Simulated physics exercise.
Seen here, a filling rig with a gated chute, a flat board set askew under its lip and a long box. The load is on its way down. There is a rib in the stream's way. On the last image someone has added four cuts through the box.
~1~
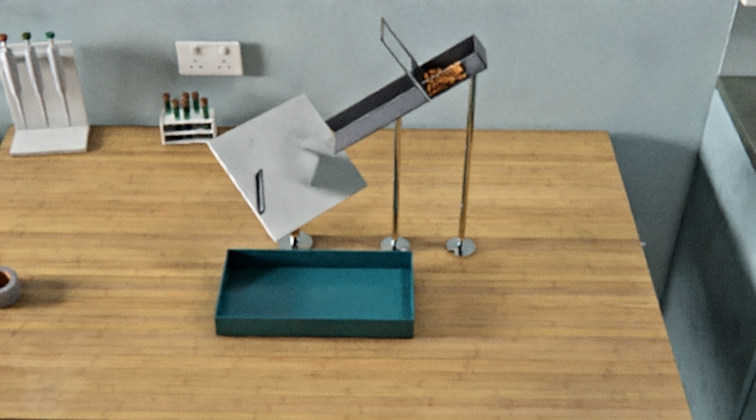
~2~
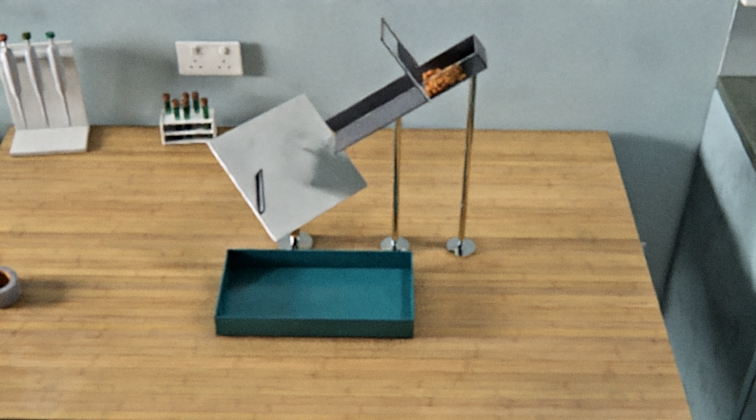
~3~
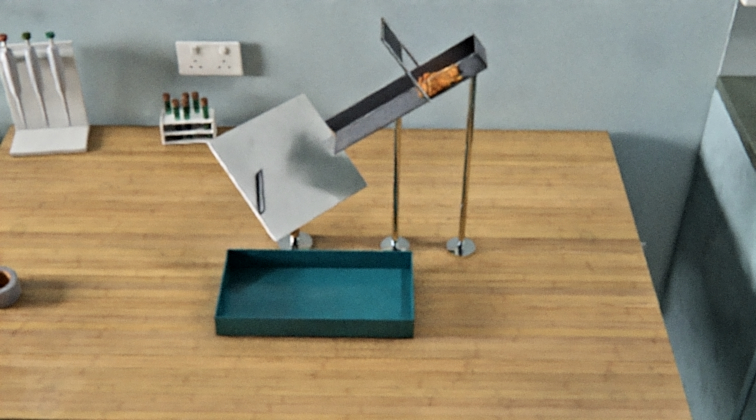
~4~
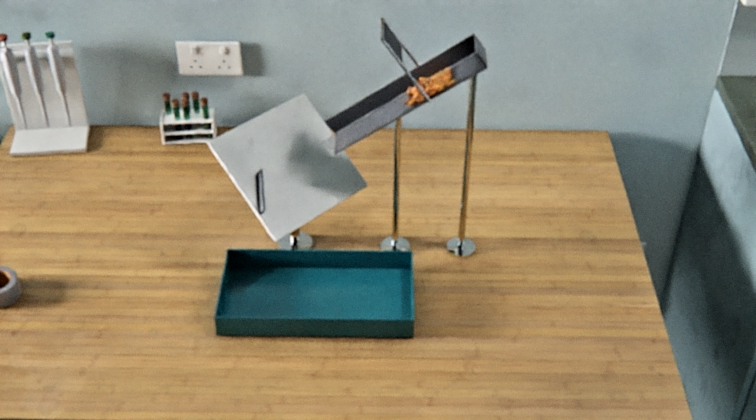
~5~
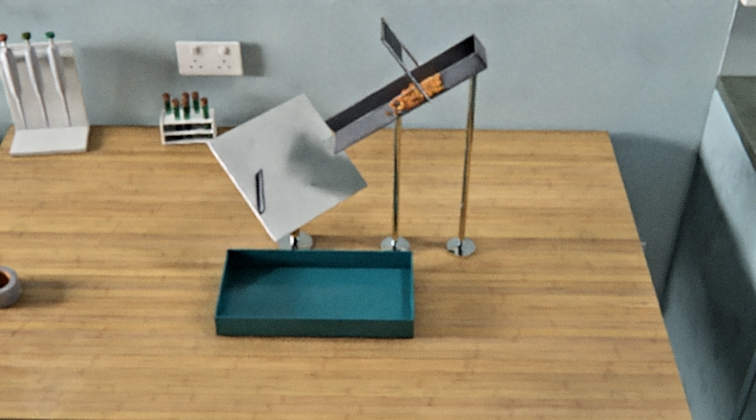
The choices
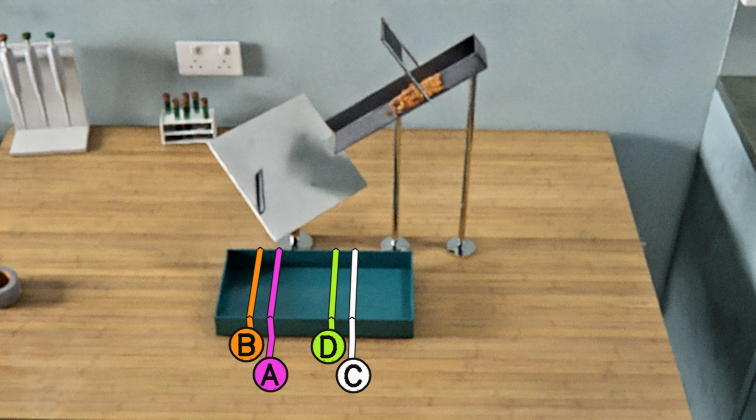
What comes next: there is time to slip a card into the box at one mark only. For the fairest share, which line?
Take D.
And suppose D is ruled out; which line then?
The answer is C.
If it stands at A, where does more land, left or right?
More lands on the right.
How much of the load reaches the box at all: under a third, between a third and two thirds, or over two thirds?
Over two thirds.
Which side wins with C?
The left side.
On the marked copy, line A crosses the front rim at (270, 318); line B crosses the front rim at (249, 317); line C crosses the front rim at (352, 319); line D crosses the front rim at (331, 318).
For line A, of what is caught, a small part on the left of the divider, nearly all on the right.
For line B, of what is caught, none on the left of the divider, all on the right.
For line C, of what is caught, most on the left of the divider, about a quarter on the right.
For line D, of what is caught, about two thirds on the left of the divider, about a third on the right.
